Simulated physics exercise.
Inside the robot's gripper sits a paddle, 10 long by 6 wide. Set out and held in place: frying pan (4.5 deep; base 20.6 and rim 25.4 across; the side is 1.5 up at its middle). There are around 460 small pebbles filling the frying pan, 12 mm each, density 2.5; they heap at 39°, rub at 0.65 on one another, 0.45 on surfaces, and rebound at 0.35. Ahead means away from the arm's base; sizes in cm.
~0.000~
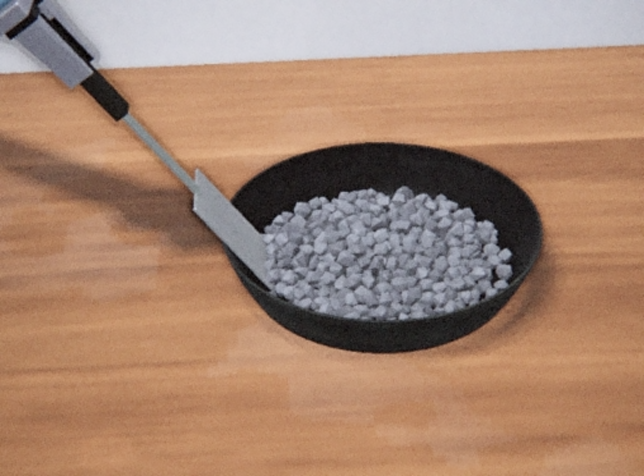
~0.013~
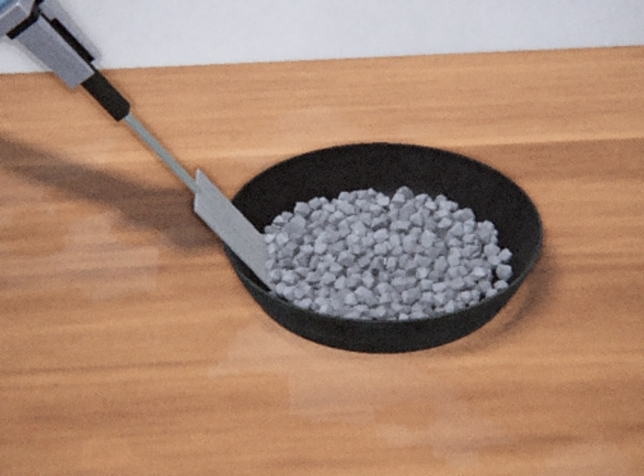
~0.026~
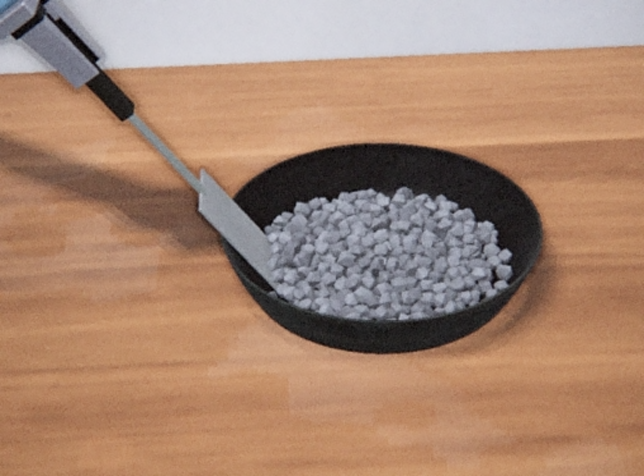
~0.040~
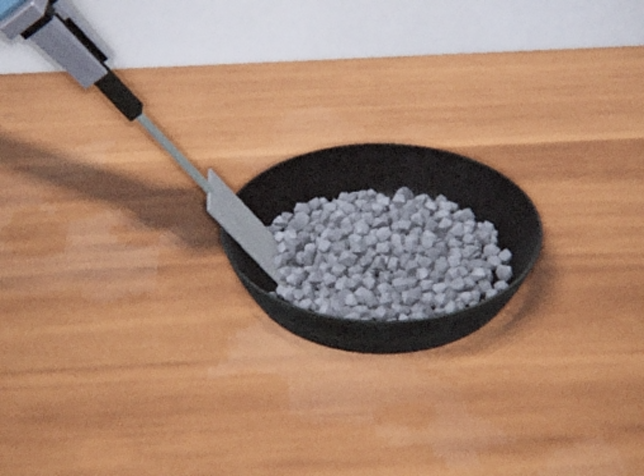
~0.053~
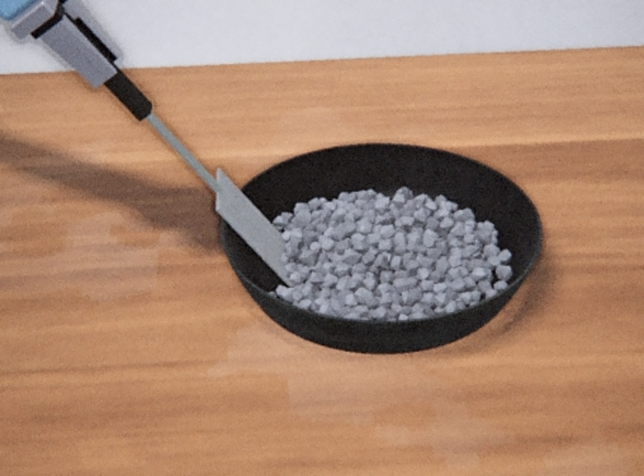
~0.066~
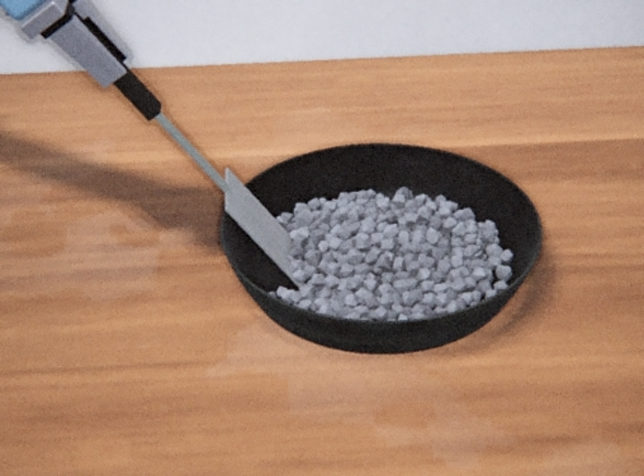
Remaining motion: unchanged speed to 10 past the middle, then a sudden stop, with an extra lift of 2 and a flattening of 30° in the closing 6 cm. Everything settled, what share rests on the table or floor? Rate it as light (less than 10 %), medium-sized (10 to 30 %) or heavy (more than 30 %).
Rated light.
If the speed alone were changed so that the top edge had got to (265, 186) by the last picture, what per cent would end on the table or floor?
That share would be some 15 percent.
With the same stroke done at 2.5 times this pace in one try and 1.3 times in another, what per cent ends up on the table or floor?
Estimates, in order: 20 % and 5 %.
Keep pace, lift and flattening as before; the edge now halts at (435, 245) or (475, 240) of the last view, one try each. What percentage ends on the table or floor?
About 0 and 0 per cent.
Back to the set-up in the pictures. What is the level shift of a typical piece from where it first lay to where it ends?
Somewhere around 3 centimetres, I'd say.
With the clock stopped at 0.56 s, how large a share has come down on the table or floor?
Around 5 %.
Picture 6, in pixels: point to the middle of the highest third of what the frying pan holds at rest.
Somewhere around (483, 229) in the last picture.
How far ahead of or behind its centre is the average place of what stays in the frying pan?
It sits near 3.5 centimetres ahead of centre.
After 0.18 s, sloping 55°, highest piece 5 above the table; 459 in the frying pan.
After 0.30 s, sloping 46°, highest piece 7 above the table; 459 in the frying pan.
After 0.56 s, sloping 25°, highest piece 10 above the table; 439 in the frying pan, 16 on the table or floor, 4 on the blade or in flight.
After 1.61 s, sloping 25°, highest piece 6 above the table; 439 in the frying pan, 20 on the table or floor.
In the end, 439 in the frying pan, 20 on the table or floor. That is 4 % on the table or floor.
